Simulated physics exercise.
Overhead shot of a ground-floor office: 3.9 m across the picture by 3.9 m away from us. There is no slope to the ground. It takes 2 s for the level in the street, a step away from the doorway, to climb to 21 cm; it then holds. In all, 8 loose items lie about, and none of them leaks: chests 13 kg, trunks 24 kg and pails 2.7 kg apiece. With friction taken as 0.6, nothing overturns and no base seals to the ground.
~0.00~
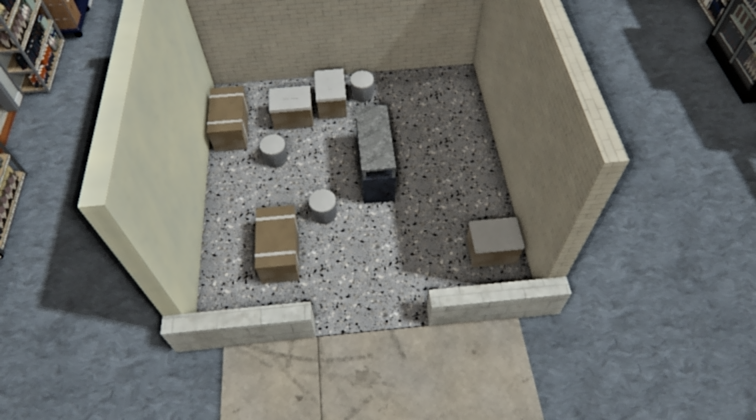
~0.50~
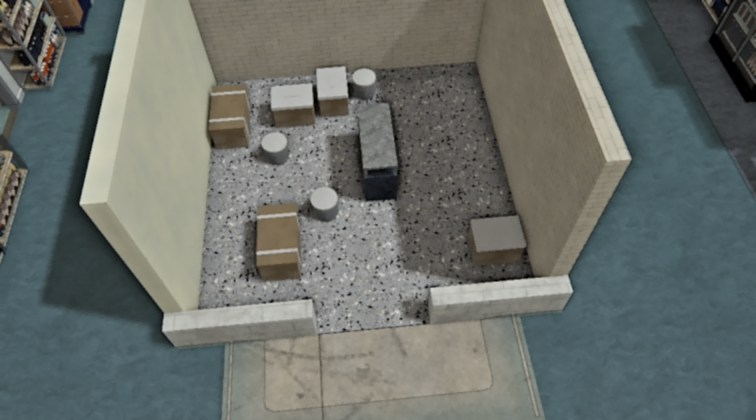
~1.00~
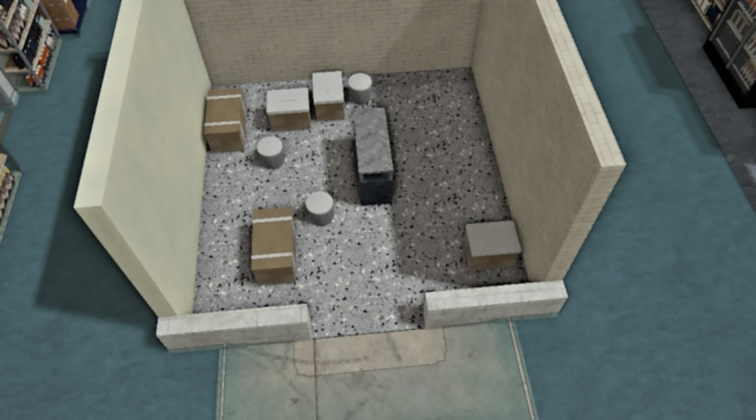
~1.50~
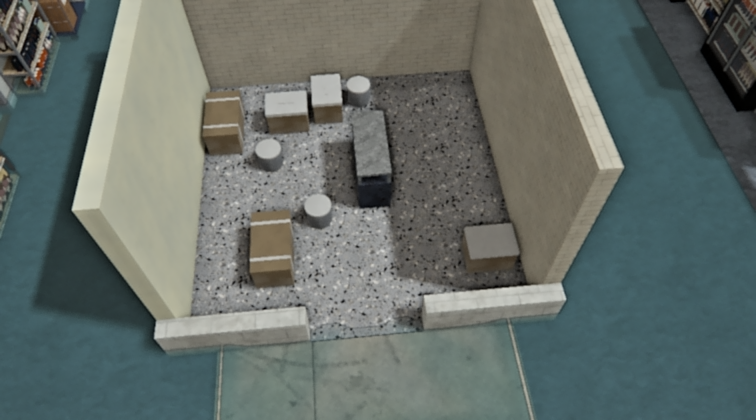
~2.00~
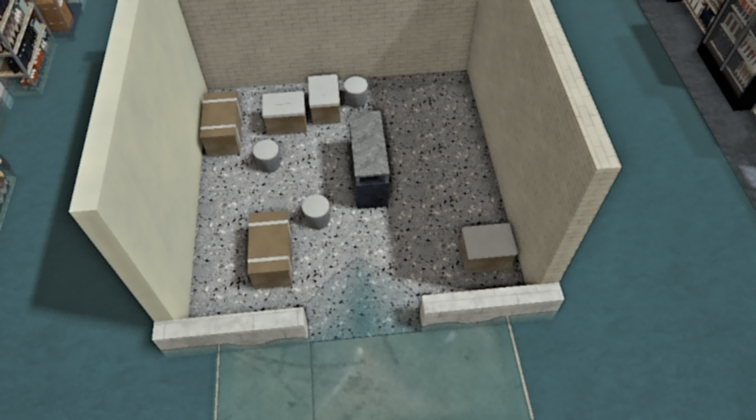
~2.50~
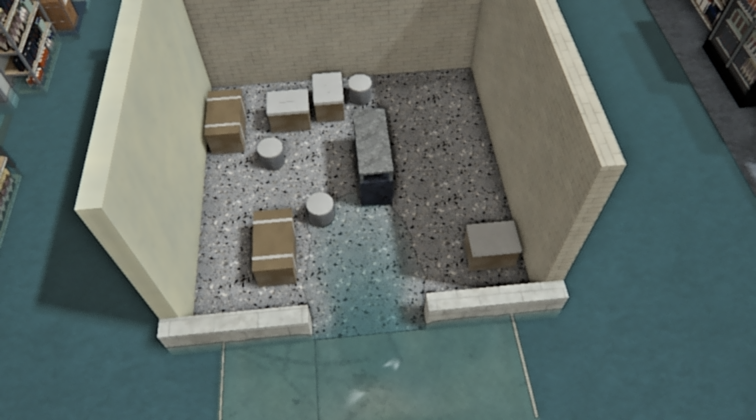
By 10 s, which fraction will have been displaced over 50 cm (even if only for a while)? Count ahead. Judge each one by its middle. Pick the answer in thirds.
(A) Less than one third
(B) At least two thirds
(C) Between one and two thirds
B.
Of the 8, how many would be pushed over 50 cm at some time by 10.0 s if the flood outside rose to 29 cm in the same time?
That would make 8 of them.
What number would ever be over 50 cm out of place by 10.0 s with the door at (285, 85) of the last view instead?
Then 6.
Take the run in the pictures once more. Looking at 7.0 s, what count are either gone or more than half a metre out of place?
The count is 5.
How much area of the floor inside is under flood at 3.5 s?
Near 6.5 m2 in all.
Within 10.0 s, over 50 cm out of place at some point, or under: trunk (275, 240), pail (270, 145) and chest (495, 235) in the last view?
Result, in order: Stayed within / exceeded / stayed within.
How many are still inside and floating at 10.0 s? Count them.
The count is 8.
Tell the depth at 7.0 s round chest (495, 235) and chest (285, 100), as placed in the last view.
First roughly 4 cm, second roughly 11 cm.
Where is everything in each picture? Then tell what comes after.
The first frame shows a chest at (290, 98) rests on the ground; a trunk at (226, 109) rests on the ground; 0.0 m2 under water; 0 of 8 have shifted.
The second frame shows a chest at (292, 96) rests on the ground; a trunk at (228, 106) rests on the ground; water covers 0.0 m2; 0 of 8 have shifted.
The third frame shows a chest at (287, 100) rests on the ground; a trunk at (223, 110) rests on the ground; water covers 0.0 m2; 0 of 8 have shifted.
The fourth frame shows a chest at (286, 102) rests on the ground; a trunk at (222, 113) rests on the ground; 0.0 m2 under water; 0 of 8 have shifted.
The fifth frame shows a chest at (283, 103) rests on the ground; a trunk at (219, 114) rests on the ground; water covers 0.6 m2; 0 of 8 have shifted.
The sixth frame shows a chest at (287, 101) rests on the ground; a trunk at (223, 112) rests on the ground; water covers 1.8 m2; 0 of 8 have shifted.
After 3.5 s 1 of 8 are over 50 cm from their spots; 1 afloat.
After 4.5 s 2 of 8 are over 50 cm from their spots; 2 afloat.
After 7.0 s 5 of 8 are over 50 cm from their spots; 6 afloat.
After 10.0 s 6 of 8 are over 50 cm from their spots, and 6 have been at some point; 8 afloat.
